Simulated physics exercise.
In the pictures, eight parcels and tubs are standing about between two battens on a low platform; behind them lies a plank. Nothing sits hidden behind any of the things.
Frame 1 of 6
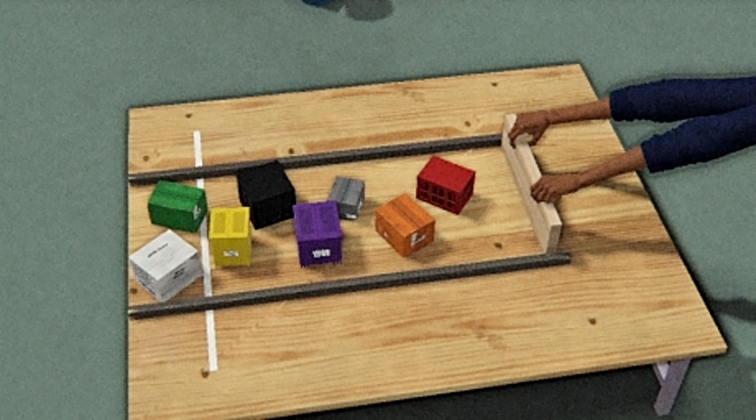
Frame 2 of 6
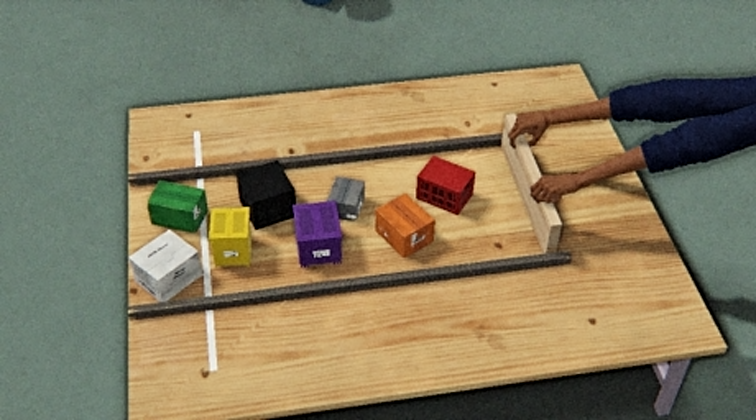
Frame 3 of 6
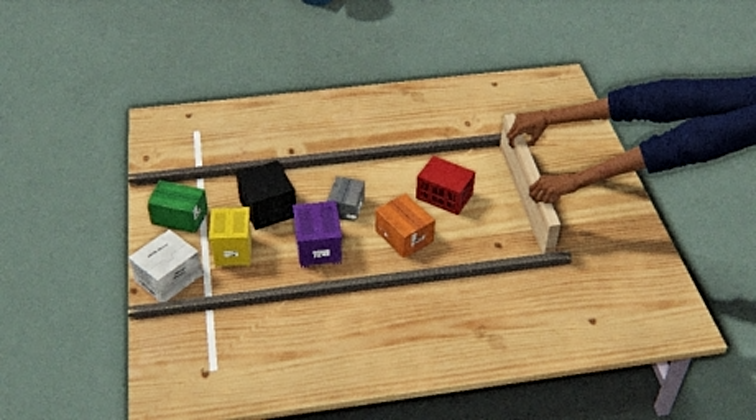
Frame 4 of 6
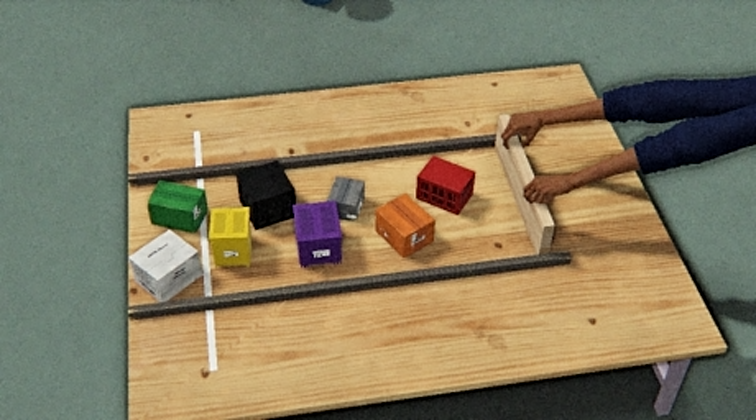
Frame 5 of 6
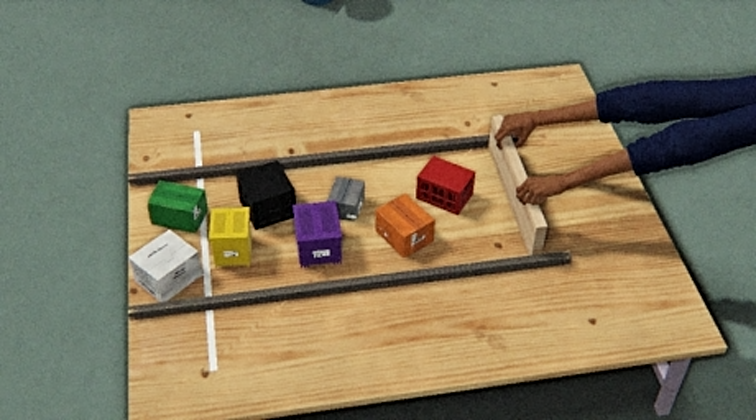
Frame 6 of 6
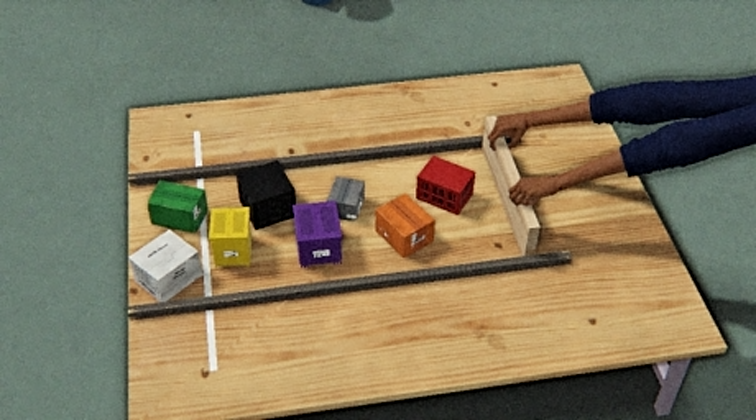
Two hands in dark blue sleeves reach in from the right and hold an upright wooden plank across a light wooden platform on a grey-green floor, seen from above at an angle. Between two dark battens sit red, orange, grey, purple, black, yellow, green and white boxes, the last few near a white tape line at left. The hands slide the plank slightly left, touching nothing, while the boxes and camera stay still.
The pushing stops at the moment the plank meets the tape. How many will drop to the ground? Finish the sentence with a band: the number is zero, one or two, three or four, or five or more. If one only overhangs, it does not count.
The number is three or four.
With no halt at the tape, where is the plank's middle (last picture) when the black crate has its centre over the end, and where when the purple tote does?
The middle is at (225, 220) when it's the black crate, and at (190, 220) when it's the purple tote.
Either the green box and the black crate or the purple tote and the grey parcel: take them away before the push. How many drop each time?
You'd count 2 the first time and 2 the second time.
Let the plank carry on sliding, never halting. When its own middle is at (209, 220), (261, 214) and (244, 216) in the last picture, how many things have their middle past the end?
First 4, then 2, finally 2.
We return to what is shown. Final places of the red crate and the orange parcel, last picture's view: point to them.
Red crate at (183, 200), orange parcel at (184, 243).
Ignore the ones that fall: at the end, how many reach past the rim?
The count would be 1.
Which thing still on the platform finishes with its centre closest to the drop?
Purple tote.
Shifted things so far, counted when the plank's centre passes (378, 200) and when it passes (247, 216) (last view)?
Counts: 4 / 8.
Soon after, none off yet; white box at rest near (166, 266); green box at rest near (178, 207); yellow tote at rest near (231, 238).
In the end, the number that fall off is three or four; gone, black crate, yellow tote, green box and white box.
